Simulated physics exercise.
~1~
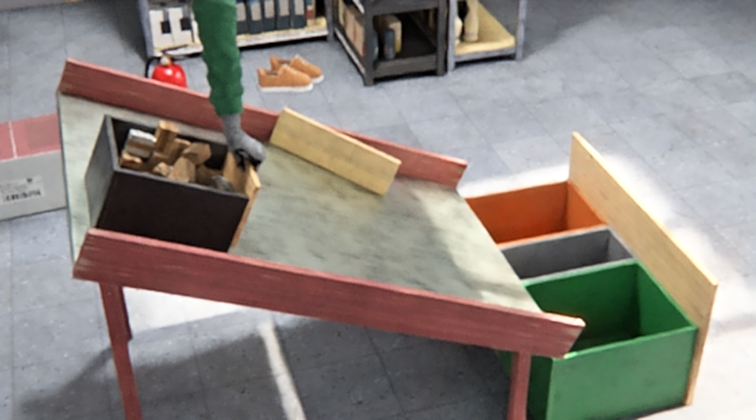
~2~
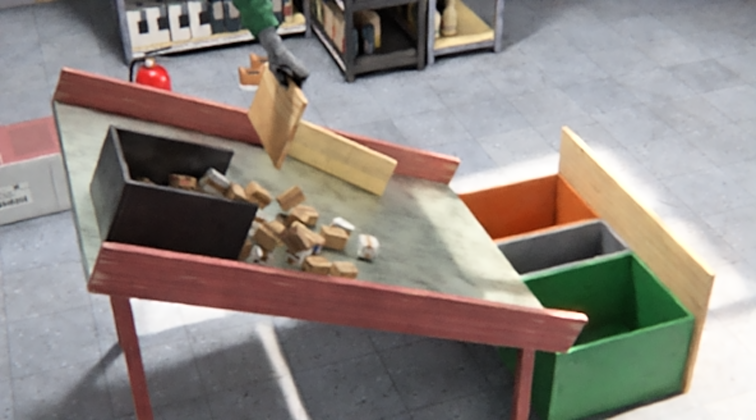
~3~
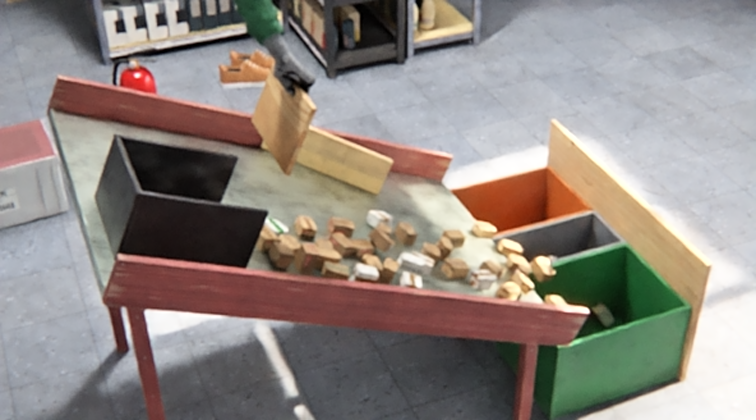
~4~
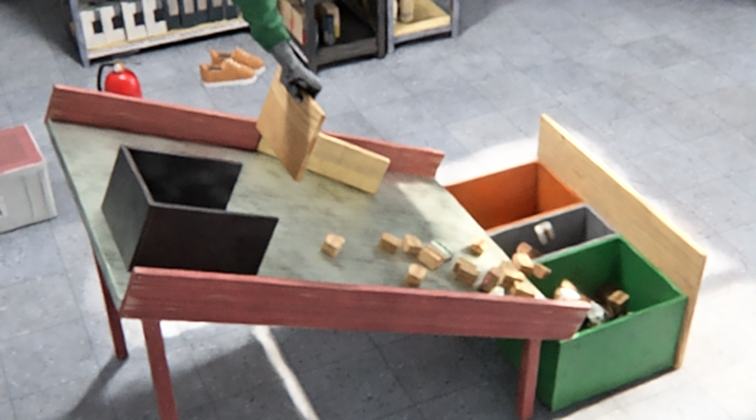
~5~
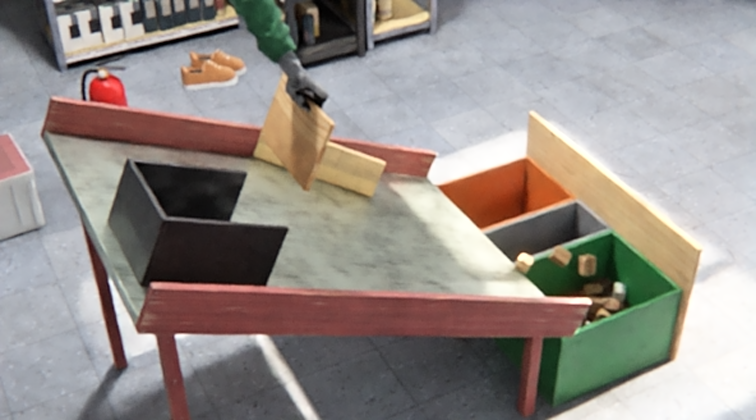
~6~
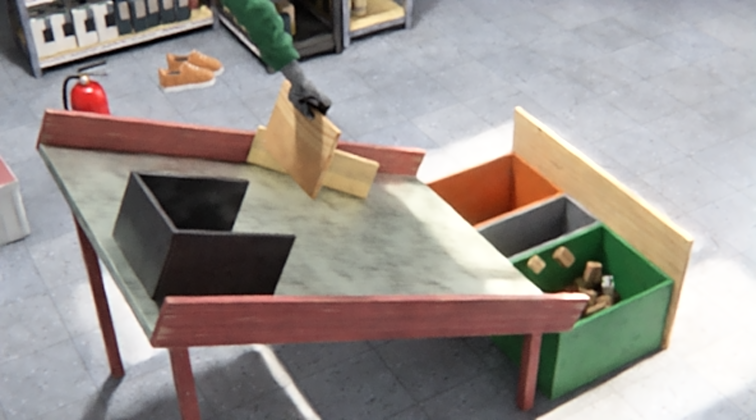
To begin with, a gloved hand in a green sleeve holds the wooden gate of a black pen full of small brown blocks, high on a sloping table. The hand lifts the gate clear, and the blocks spill out and tumble down to the right. They spread across the slope, passing an angled board, and begin dropping off the lower edge toward the orange, grey and green tubs. Most fall into the near green tub, while some reach the grey one. Finally, the pen and table are empty, with blocks piled in the green tub.
